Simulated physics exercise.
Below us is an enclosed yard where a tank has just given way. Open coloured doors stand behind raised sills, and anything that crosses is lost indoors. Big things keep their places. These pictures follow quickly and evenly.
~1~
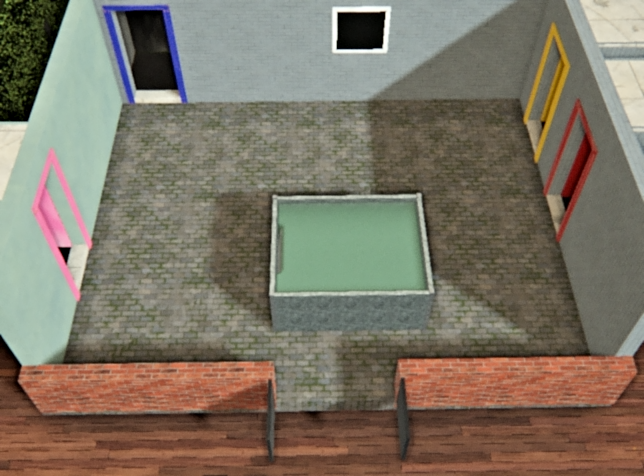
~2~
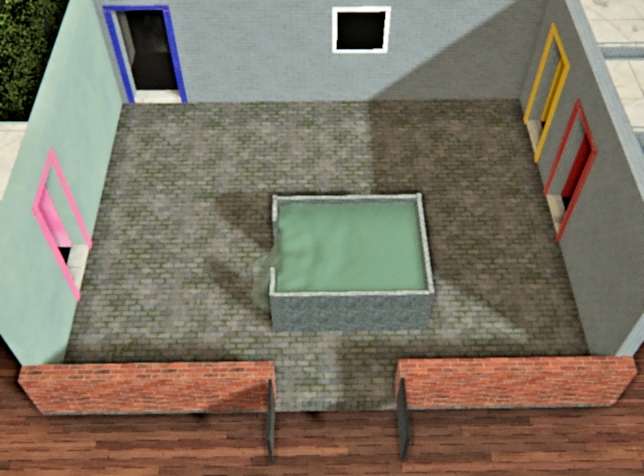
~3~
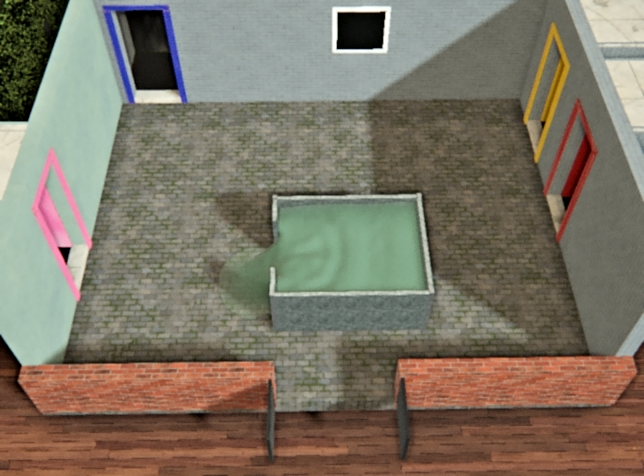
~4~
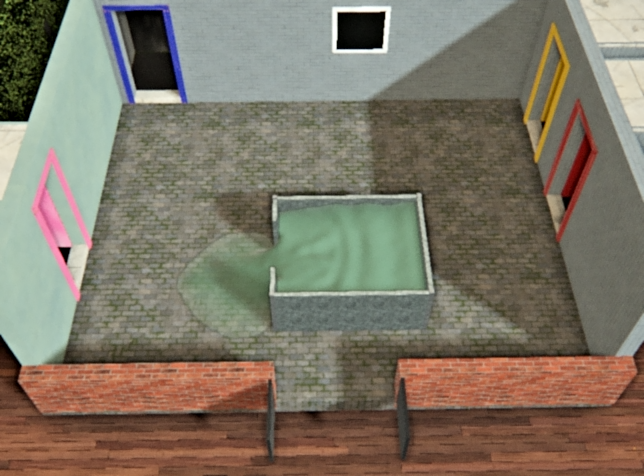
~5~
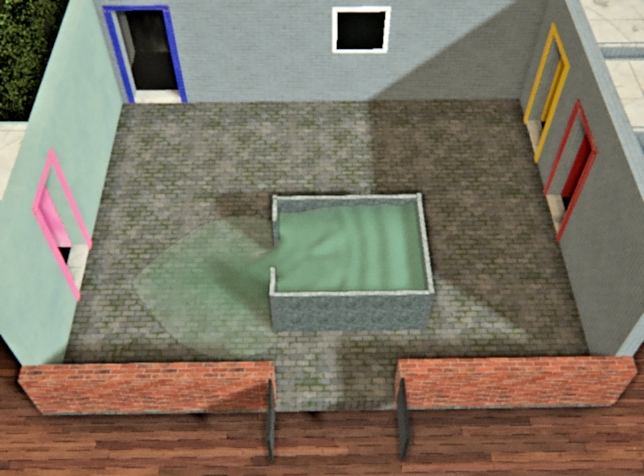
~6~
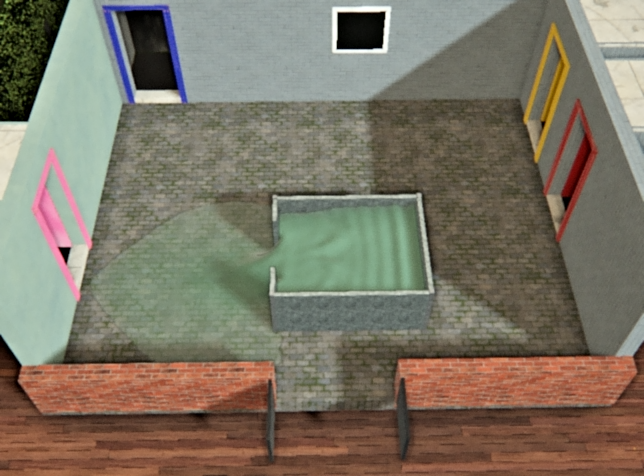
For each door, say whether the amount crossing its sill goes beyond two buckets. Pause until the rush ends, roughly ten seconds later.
Result: The blue door tips over the cap there; the yellow door stays at or under the cap there; the pink door tips over the cap there; the red door stays at or under the cap there.
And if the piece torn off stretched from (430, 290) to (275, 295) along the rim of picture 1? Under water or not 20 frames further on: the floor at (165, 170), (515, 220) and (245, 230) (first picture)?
Spot one ends up untouched by the spill, spot two deluged, spot three untouched by the spill.
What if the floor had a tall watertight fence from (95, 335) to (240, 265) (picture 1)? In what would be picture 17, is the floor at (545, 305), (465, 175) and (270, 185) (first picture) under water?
Taking the points in the order given, they are high and dry, high and dry and inundated.
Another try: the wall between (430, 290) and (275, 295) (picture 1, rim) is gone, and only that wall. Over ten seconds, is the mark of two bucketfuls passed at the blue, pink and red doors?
As I see it, the blue door stays within bounds, the pink door stays within bounds and the red door stays within bounds.
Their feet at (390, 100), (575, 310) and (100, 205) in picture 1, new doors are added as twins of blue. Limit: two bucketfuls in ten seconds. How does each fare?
Stays below the line; stays below the line; crosses the line.
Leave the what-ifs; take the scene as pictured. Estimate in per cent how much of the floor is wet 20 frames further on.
That works out to some 35 in a hundred.
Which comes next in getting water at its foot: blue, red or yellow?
That's the blue-painted one.
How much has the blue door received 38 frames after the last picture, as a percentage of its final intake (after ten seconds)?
By my reckoning, 75 percent.
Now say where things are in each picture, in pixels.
The tank at (349, 246) is whole and still, in the first picture.
The front is at (262, 305), out from the gap at (278, 269), in the second picture.
The front is at (224, 293), out from the gap at (278, 270), in the third picture.
The front is at (183, 290), out from the gap at (278, 270), in the fourth picture.
The front is at (139, 278), out from the gap at (278, 270), in the fifth picture.
The front is at (96, 288), out from the gap at (278, 269), in the sixth picture.
A moment on, water covers 30 % of the floor; the blue door not reached, the yellow door not reached, the pink door over two buckets in, the red door not reached.
Next, water covers 30 % of the floor; the blue door not reached, the yellow door not reached, the pink door far over two buckets in, the red door not reached.
Then, water covers 35 % of the floor; the blue door over two buckets in, the yellow door not reached, the pink door far over two buckets in, the red door not reached.
Later, water covers 65 % of the floor; the blue door far over two buckets in, the yellow door not reached, the pink door far over two buckets in, the red door not reached.
In the end, water covers 95 % of the floor; the blue door far over two buckets in, the yellow door wet at the sill, nothing in, the pink door far over two buckets in, the red door under two buckets in.
